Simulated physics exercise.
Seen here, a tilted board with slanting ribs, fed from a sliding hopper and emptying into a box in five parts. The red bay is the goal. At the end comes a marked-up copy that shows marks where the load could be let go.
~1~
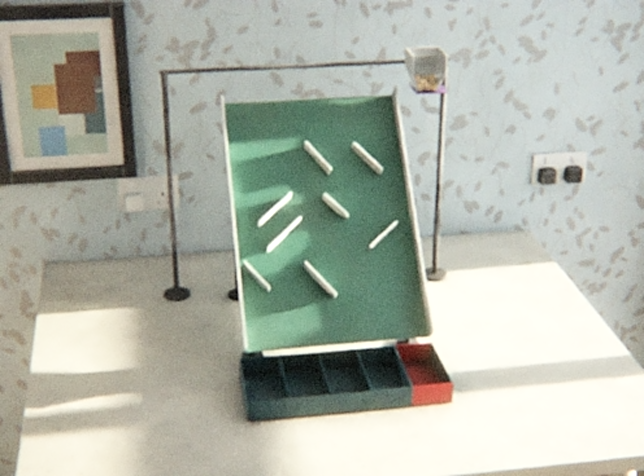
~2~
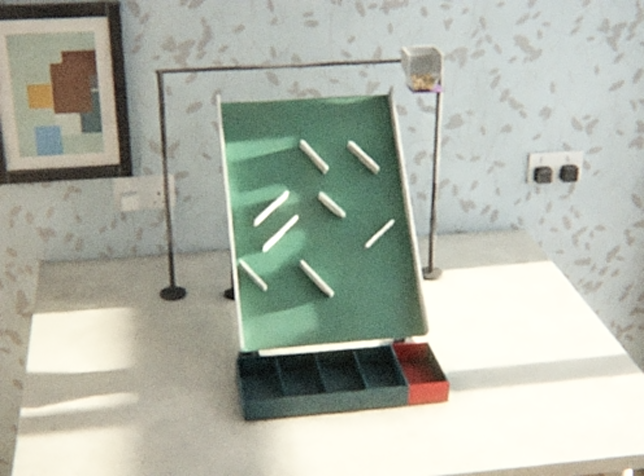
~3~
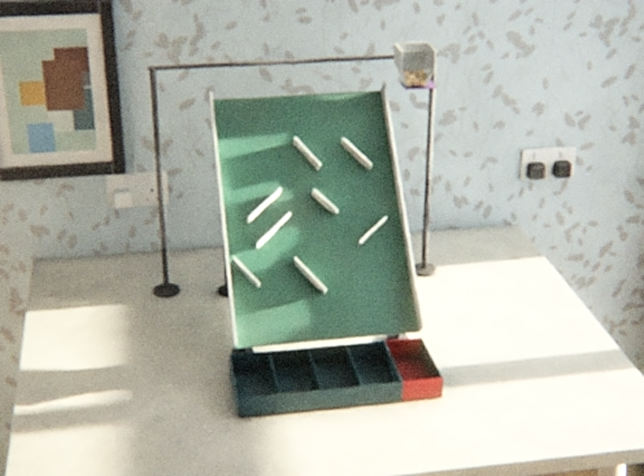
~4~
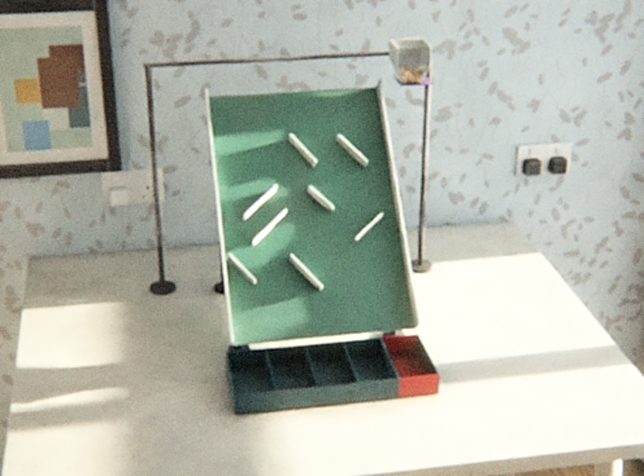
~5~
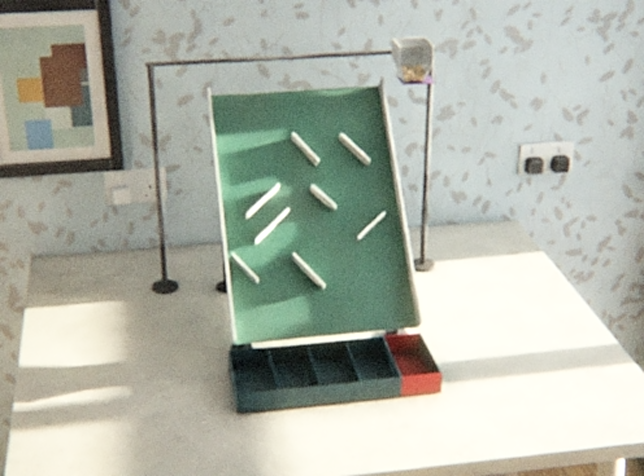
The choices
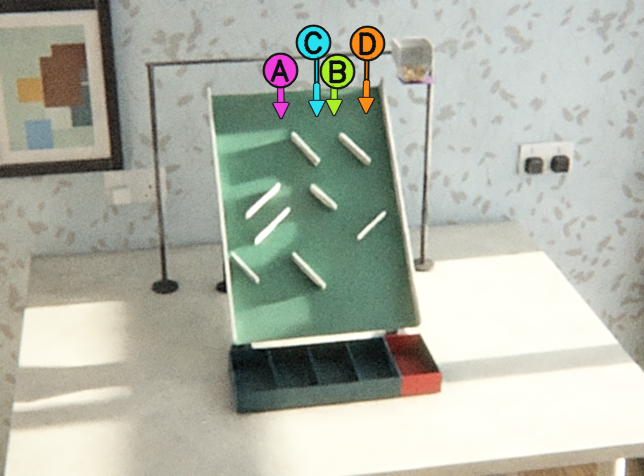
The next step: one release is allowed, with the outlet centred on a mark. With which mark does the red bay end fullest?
The best mark is D.
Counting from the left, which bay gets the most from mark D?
It is the fifth one.
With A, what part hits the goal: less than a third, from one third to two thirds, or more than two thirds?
Mark A gives less than a third.
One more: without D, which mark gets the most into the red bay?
Here it is mark B.
On the marked copy, mark A meets the board at (281, 112); mark B meets the board at (334, 109); mark C meets the board at (316, 110); mark D meets the board at (366, 107).
If A is chosen, just a few in the red bay, the larger part in other bays, just a few held on the board, about a tenth outside the box.
If B is chosen, roughly a quarter in the red bay, roughly a quarter in other bays, roughly half outside the box.
If C is chosen, just a few in the red bay, the larger part in other bays, roughly a quarter outside the box.
If D is chosen, roughly two thirds in the red bay, just a few in other bays, roughly a third outside the box.
